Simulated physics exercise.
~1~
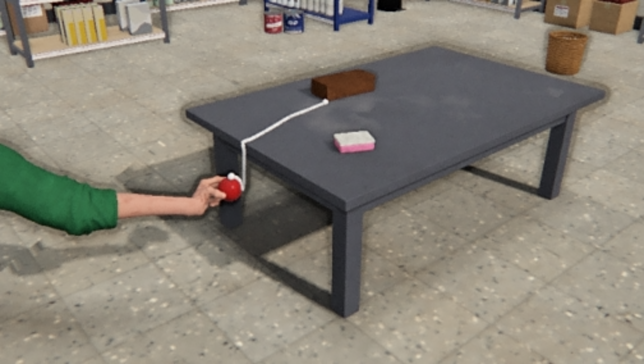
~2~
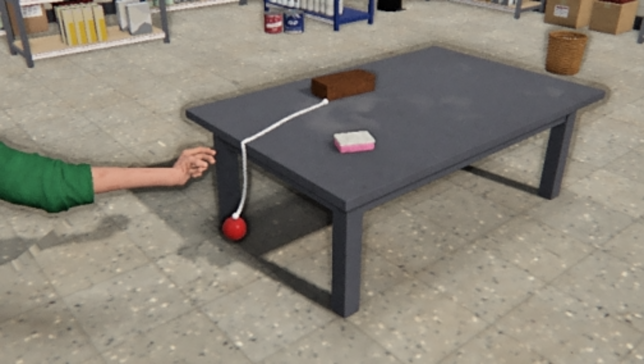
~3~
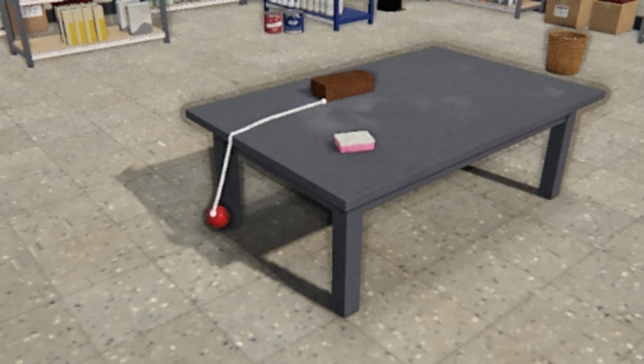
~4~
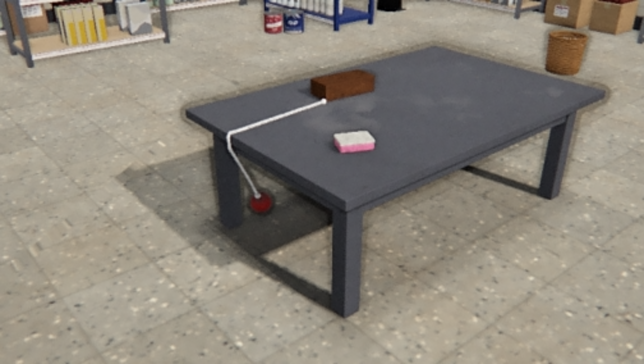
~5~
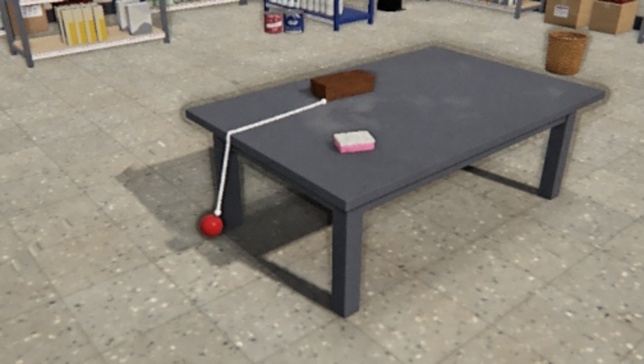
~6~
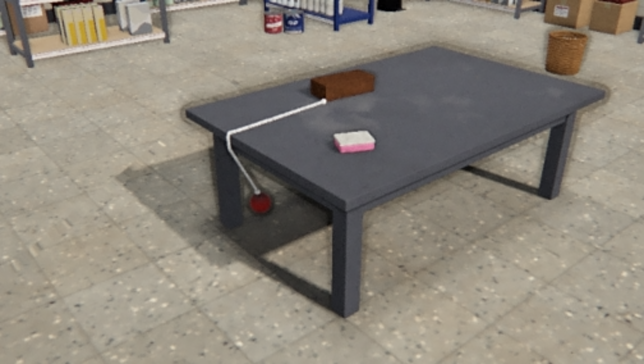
A red apple on a white cord is held by a green-sleeved hand at the left side of a dark grey table, seen from above in a room with a speckled tile floor and shelves behind. The cord runs over the edge to a brown brick toward the back of the tabletop, with a pink and white sponge nearer the front. The hand lets go and draws back, and the apple drops a short way. It then swings left, right beneath the table, and back again. Finally it hangs under the tabletop, while brick and sponge stay put.
